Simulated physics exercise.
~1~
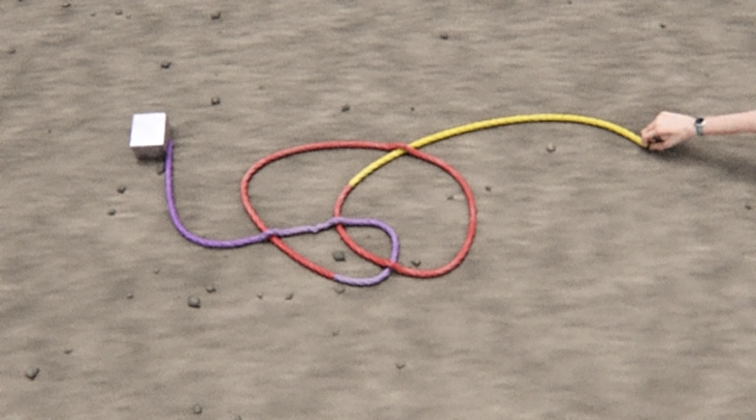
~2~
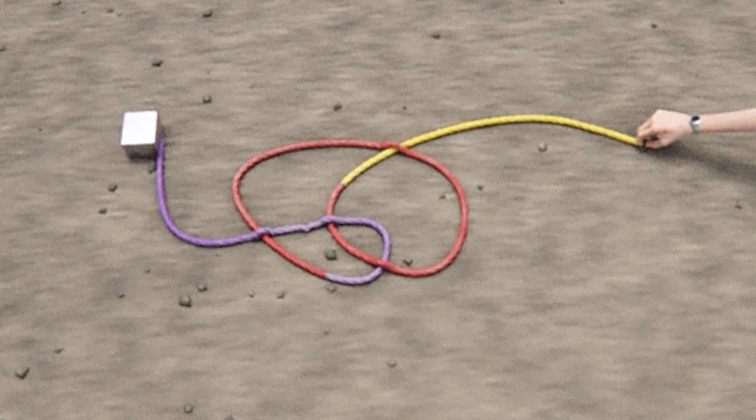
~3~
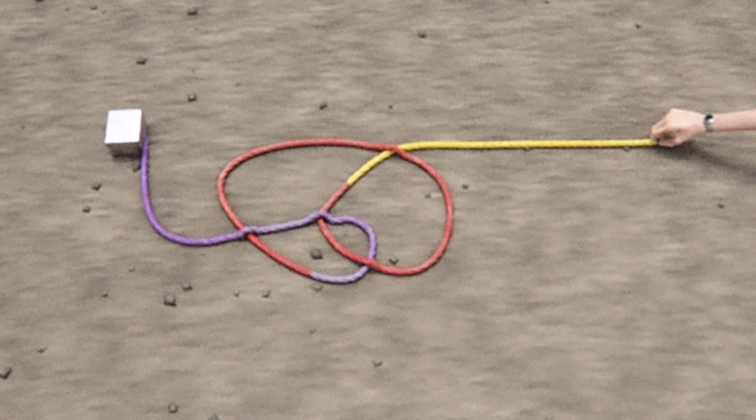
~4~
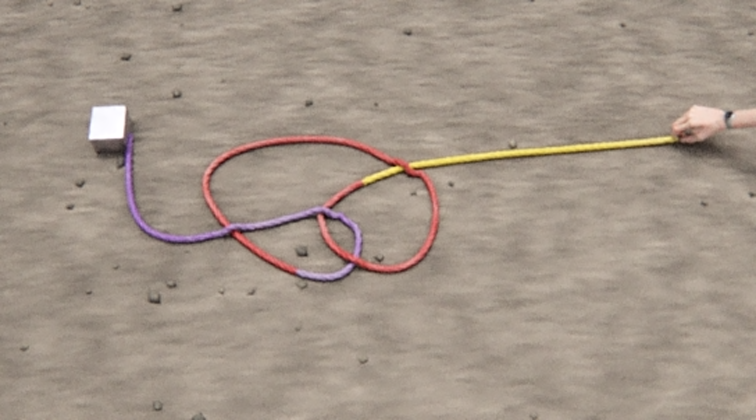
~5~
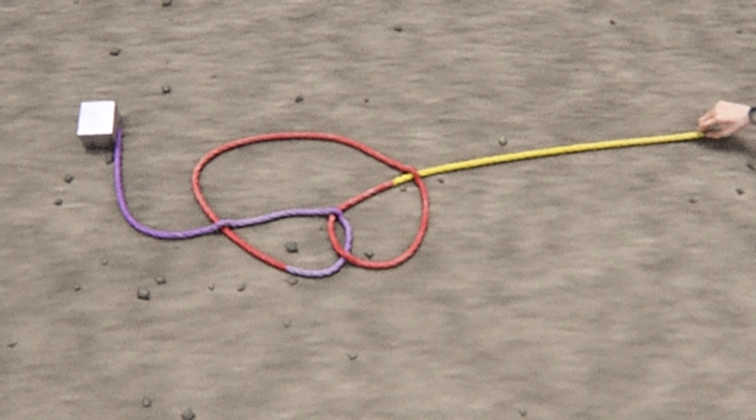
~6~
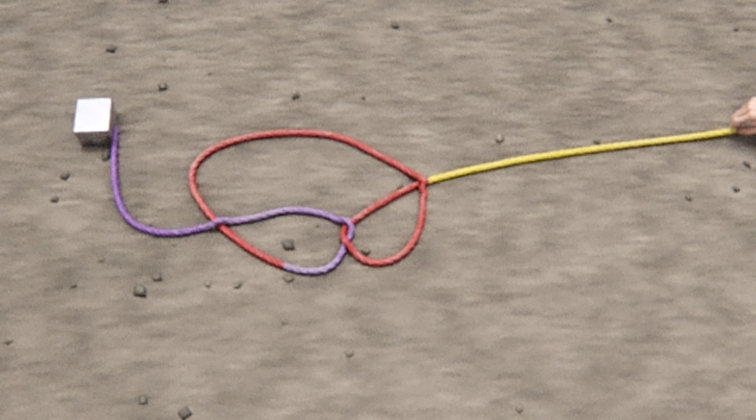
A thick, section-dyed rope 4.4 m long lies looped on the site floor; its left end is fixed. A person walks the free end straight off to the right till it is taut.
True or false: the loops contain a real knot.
True.
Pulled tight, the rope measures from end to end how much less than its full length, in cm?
I'd put it at close to 20 cm.
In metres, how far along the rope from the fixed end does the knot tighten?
I'd say near the 1.0 m mark.
Next, the ends are 2.7 m apart, loops still 34 cm across.
Then, the ends are 3.3 m apart, loops still 32 cm across.
After that, the ends are 4.0 m apart, loops still 28 cm across.
Later, the ends are 4.2 m apart, loops still 6 cm across.
At the end, the ends are 4.2 m apart, loops still 7 cm across.
